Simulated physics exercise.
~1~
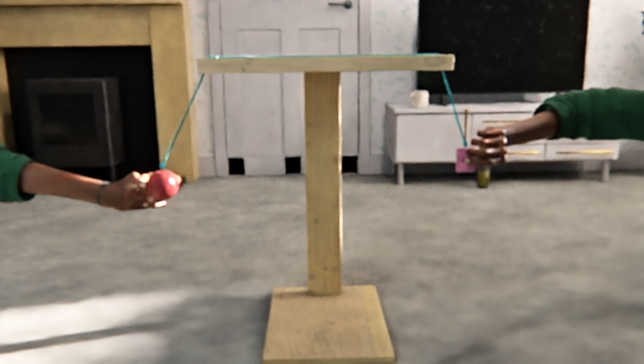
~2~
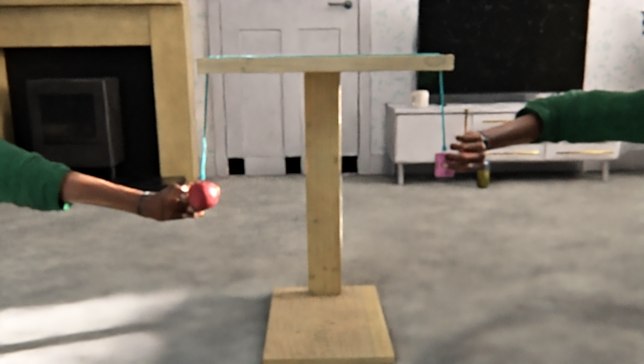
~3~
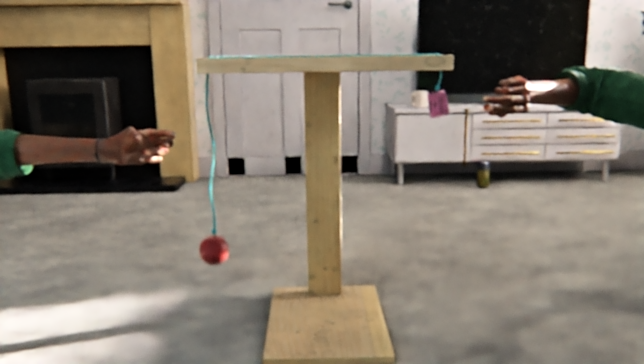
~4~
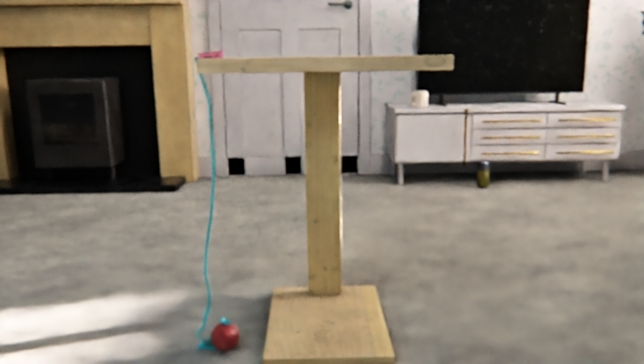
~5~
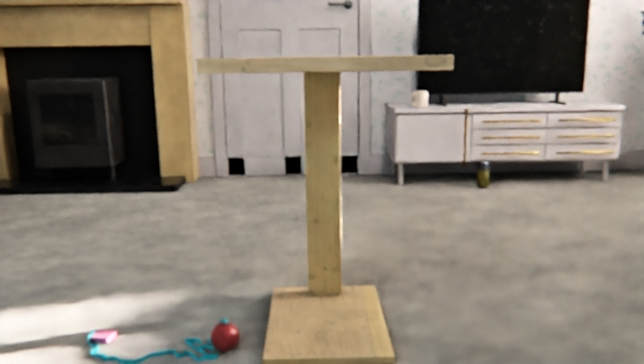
A red apple dropped to the floor on the left after two hands released the ends of a blue ribbon draped over a wooden stand, pulling the small pink box up and across the top until it fell down beside the apple.
